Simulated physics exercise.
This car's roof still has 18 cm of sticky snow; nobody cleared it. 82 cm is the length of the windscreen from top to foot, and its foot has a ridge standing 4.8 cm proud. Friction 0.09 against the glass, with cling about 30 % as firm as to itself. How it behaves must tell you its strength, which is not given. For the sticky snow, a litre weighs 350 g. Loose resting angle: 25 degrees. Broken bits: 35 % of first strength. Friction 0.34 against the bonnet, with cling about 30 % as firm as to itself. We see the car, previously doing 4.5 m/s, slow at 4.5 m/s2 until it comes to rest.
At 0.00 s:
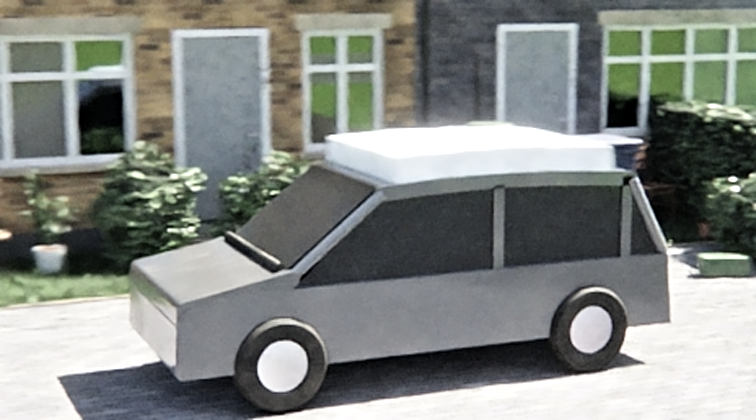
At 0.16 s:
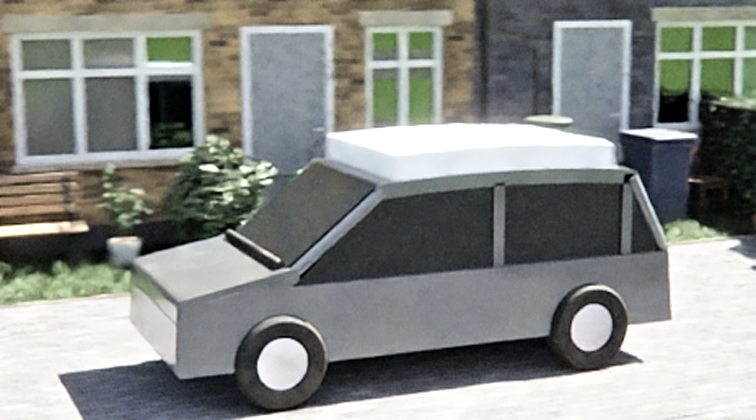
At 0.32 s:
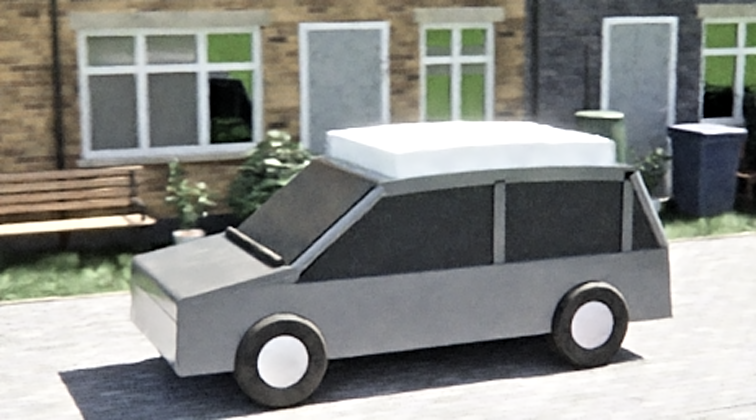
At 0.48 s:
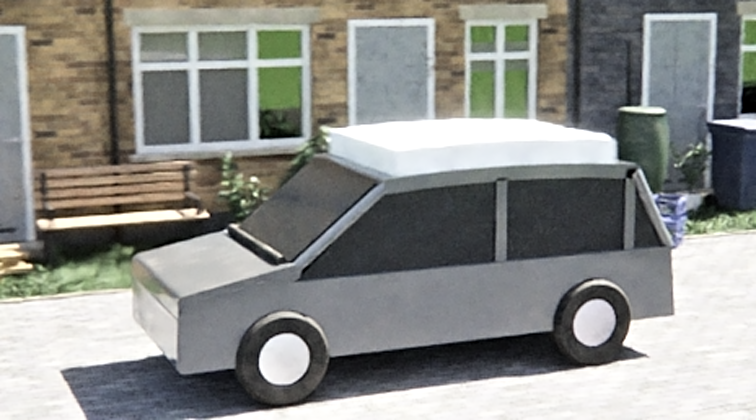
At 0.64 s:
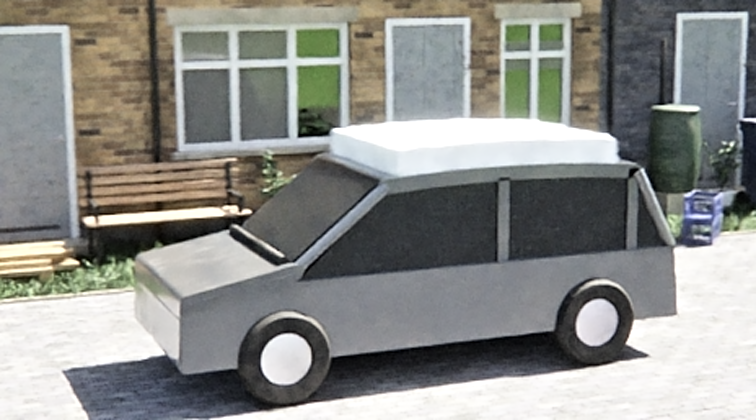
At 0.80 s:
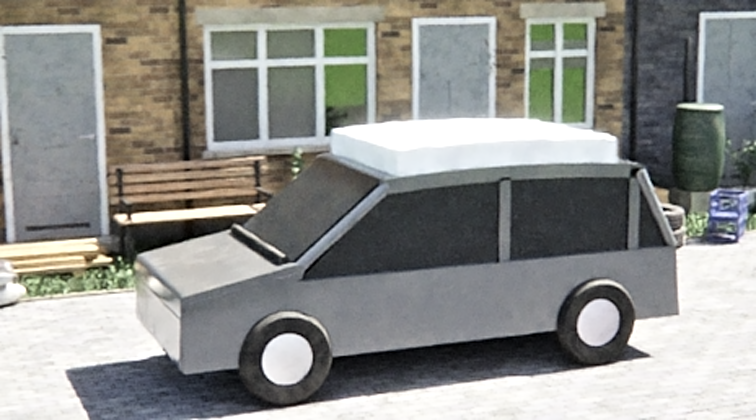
A grey car with white snow on its roof moves left past brick houses, slowing down.
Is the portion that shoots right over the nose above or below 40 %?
Beneath 40 %.
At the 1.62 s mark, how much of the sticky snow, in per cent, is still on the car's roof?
100 %.
After 1.17 s, all of the snow is on the roof, none on the glass, none on the bonnet and none has gone off the nose.
After 1.62 s, all of the snow is on the roof, none on the glass, none on the bonnet and none has gone off the nose.
After 2.06 s, all of the snow is on the roof, none on the glass, none on the bonnet and none has gone off the nose.
After 2.50 s, all of the snow is on the roof, none on the glass, none on the bonnet and none has gone off the nose.
After 2.70 s, at the end, all of the snow is on the roof, none on the glass, none on the bonnet and none has gone off the nose.
